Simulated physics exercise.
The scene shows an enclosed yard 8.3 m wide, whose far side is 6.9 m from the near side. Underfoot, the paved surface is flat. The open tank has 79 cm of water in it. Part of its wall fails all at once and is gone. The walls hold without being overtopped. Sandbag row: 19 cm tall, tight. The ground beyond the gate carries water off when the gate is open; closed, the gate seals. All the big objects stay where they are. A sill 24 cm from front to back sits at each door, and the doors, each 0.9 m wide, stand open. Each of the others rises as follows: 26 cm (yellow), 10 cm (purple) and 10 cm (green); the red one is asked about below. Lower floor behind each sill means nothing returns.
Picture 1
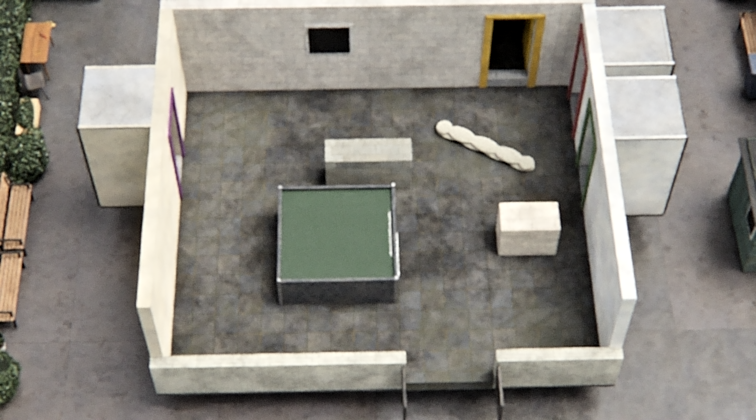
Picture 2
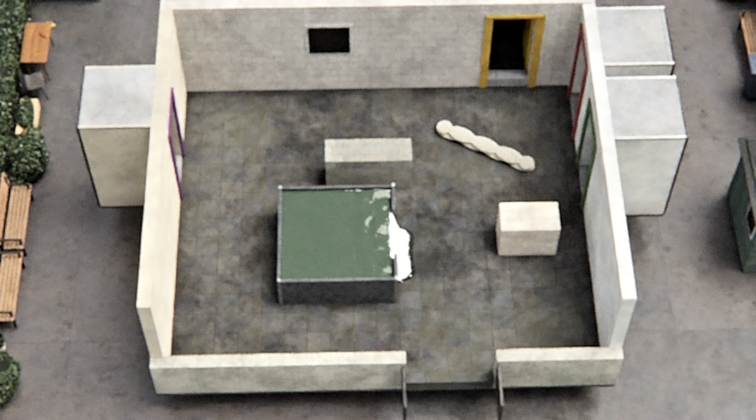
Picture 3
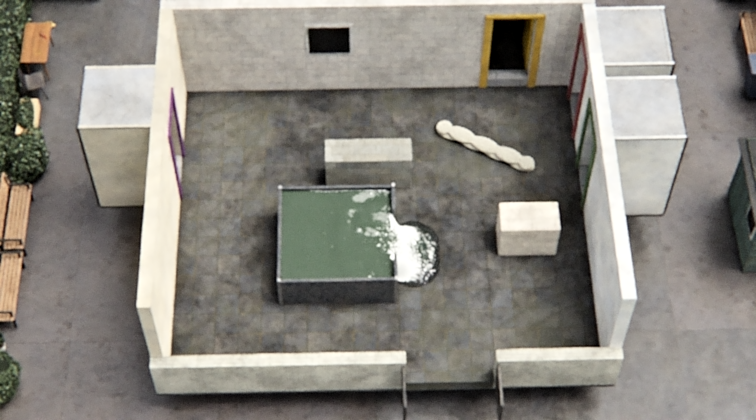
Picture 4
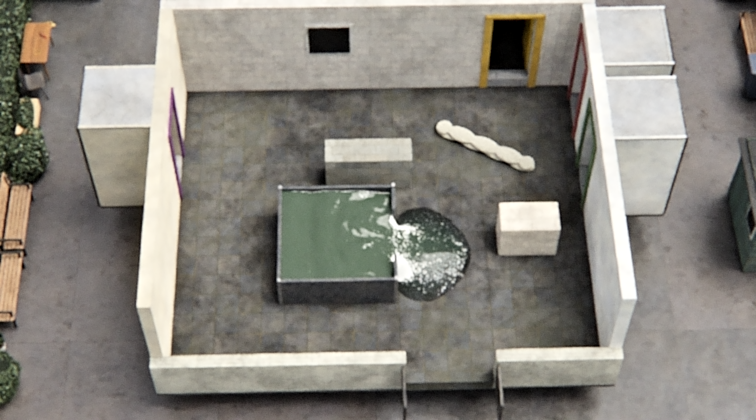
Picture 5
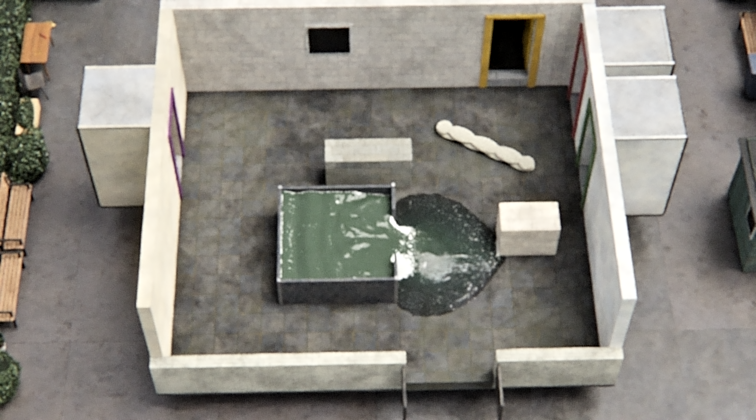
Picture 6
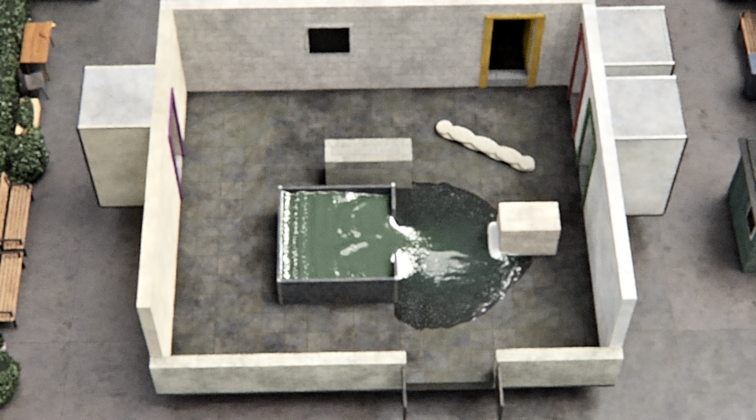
Green water poured out through the right side of an open tank in a walled yard, splashing white at first, then spread across the paved floor in a widening dark pool that reached a pale block.
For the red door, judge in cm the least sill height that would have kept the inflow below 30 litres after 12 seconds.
A sill of about 7.5 cm.
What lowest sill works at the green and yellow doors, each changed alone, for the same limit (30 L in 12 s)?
Roughly 18 cm for the green door and roughly 8.0 cm for the yellow door.
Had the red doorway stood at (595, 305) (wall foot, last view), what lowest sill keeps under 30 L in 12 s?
22 cm.
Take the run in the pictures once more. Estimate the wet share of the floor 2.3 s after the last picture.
Some 40 per cent of it.
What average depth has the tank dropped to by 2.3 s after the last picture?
Average depth: Approx. 39 cm.
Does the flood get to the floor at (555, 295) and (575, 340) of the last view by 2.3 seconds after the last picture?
Taking them in turn, they come out submerged and submerged.
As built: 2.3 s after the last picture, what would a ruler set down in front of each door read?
Door by door in centimetres - yellow 4, purple 0, green 19, red 7.
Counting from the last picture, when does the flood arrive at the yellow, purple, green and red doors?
Arrival: Yellow 2.2 s, purple 7.5 s, green 0.6 s, red 1.2 s.
Then, 0.7 s after the last picture water covers 25 % of the floor, deepest (46 cm) near (401, 251); it has not reached the red door.
Then, 2.3 s after the last picture water covers 40 % of the floor, deepest (34 cm) near (577, 311); 7 cm at the red door, 0 litres in over its 26 cm sill.
Then, 11.3 s after the last picture water covers 95 % of the floor, deepest (12 cm) near (177, 256); 9 cm at the red door, 0 litres in over its 26 cm sill.
At the red door as built, the water peaked near 12 cm, 8.7 s after the last picture.
Run again over the same 12 s with other heights there, 44 litres in over 6.5 cm, 21 litres over 8.5 cm. The limit of 30 litres is kept from about 7.5 cm up.
